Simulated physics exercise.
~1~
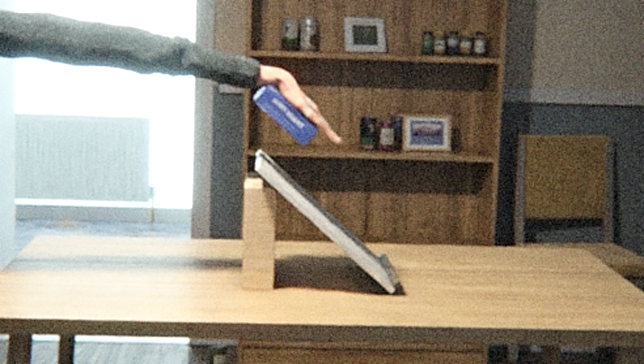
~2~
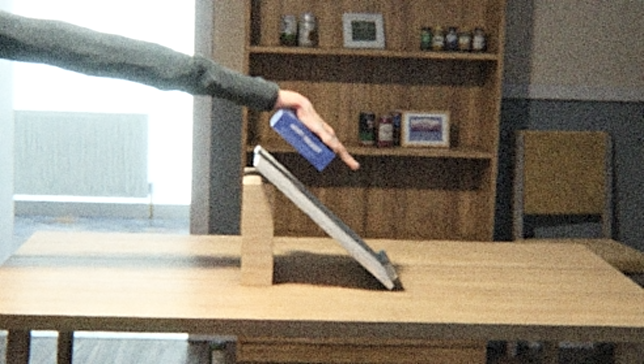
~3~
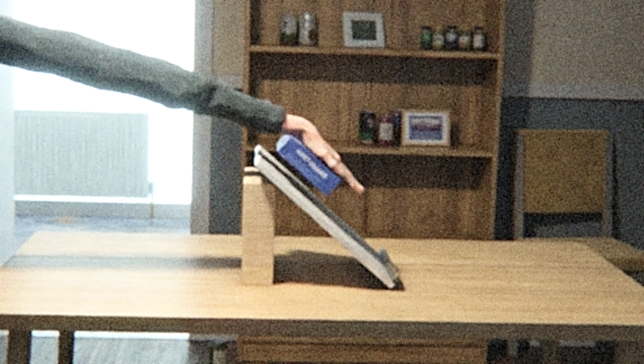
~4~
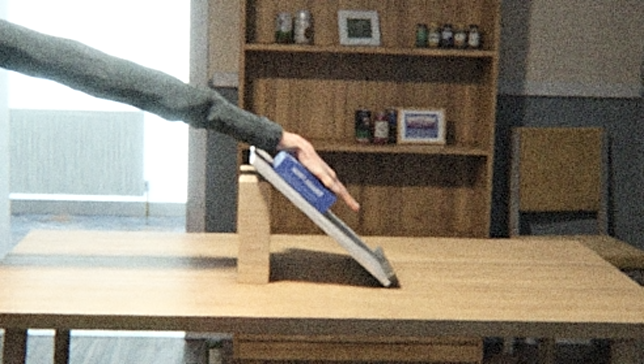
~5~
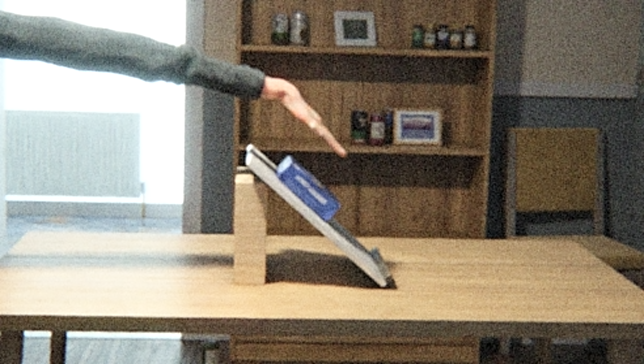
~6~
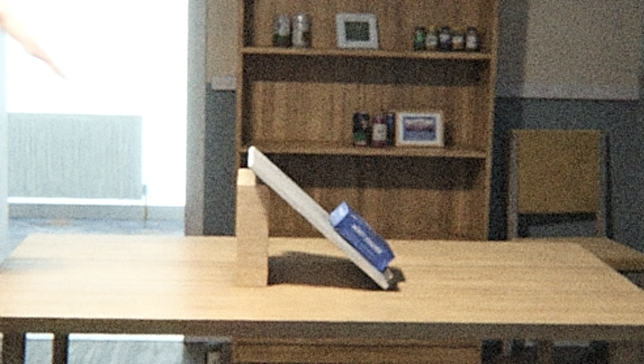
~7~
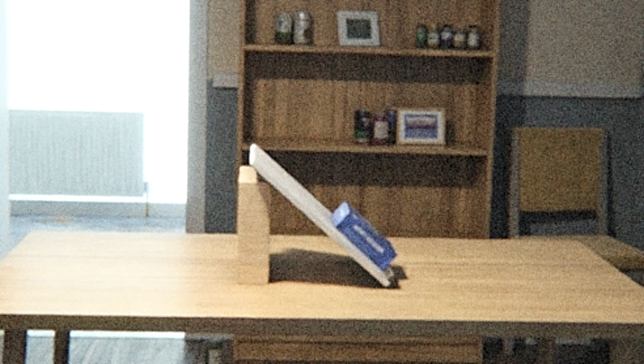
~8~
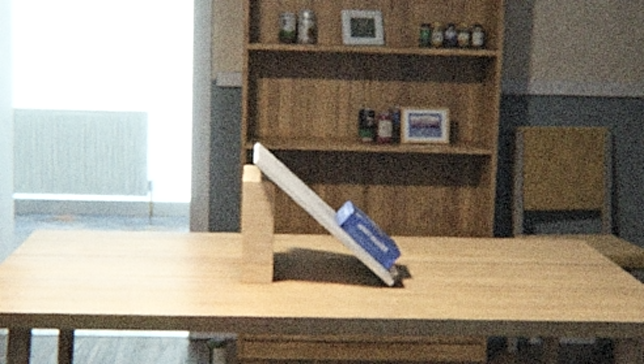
A hand in a dark grey sleeve reaches in from the left, holding a blue packet above a pale board that leans on an upright wooden block. The scene is a wooden table in a room, seen from the side by a slightly swaying camera, with a bright window at left, a shelf of jars behind and a chair at right. The hand lowers the packet onto the upper part of the slope, lets go and draws back to the left. The packet slides down to the right and stops near the board's lower end, where it stays while the board remains in place.
